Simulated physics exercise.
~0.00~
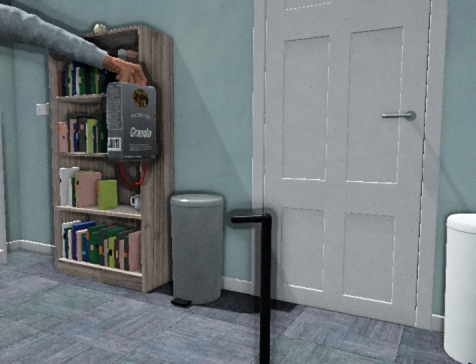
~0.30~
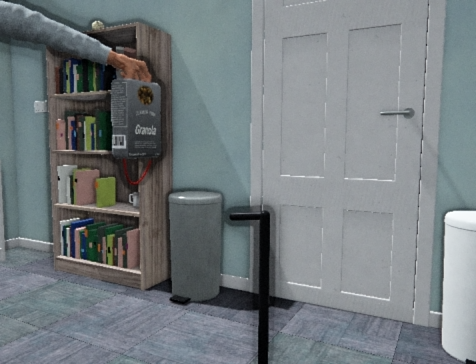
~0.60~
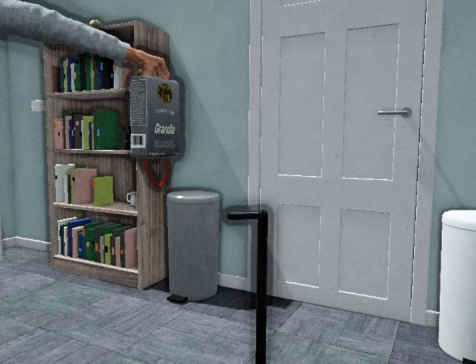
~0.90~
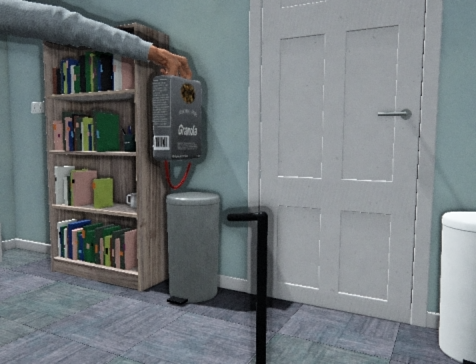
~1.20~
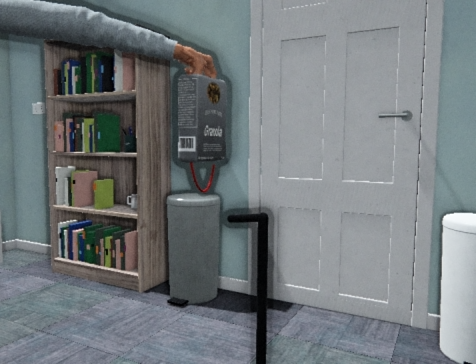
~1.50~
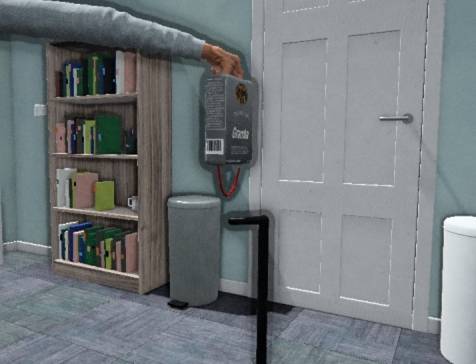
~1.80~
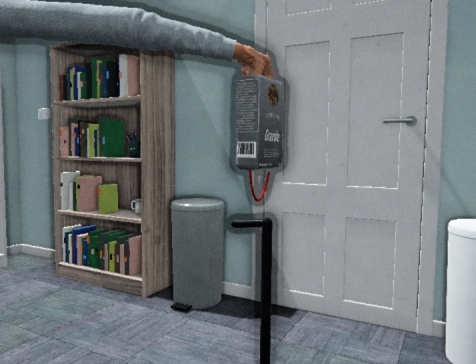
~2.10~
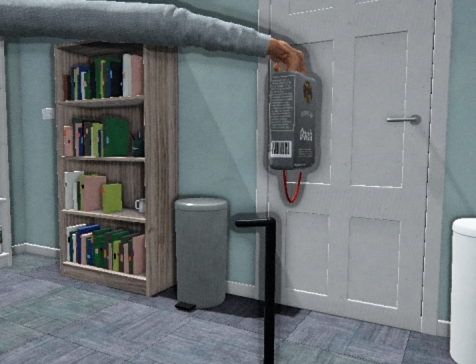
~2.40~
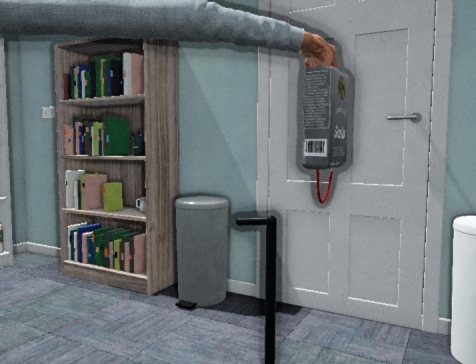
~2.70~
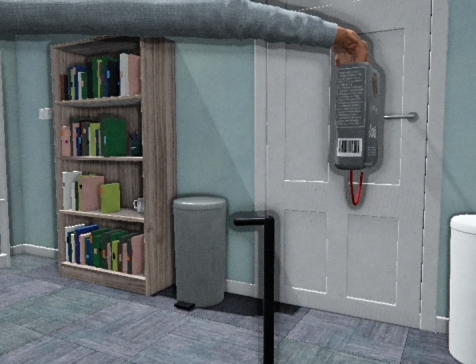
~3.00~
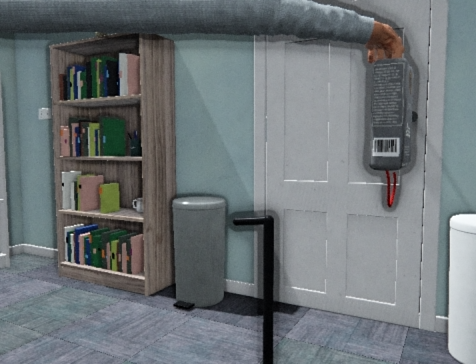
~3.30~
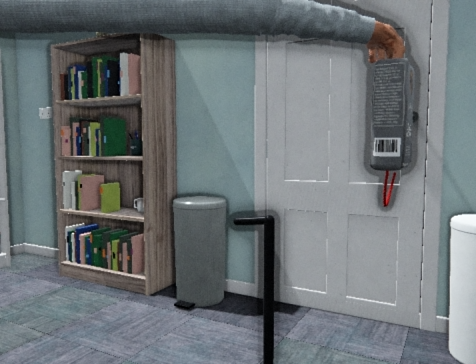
An arm in a grey sleeve reaches in from the left, holding a grey bag with printed lettering and a red loop hanging beneath it, in a blue-walled room seen from a slightly swaying viewpoint. A wooden bookcase of colourful books stands at left, beside a grey bin, a white door and a white bin at right, with a black hooked post in front. The hand carries the bag rightward past the bookcase and over the grey bin. It crosses above the post, turning slightly, and the low loop passes without catching. The bag stops before the door's right side, held still, clear of the post.
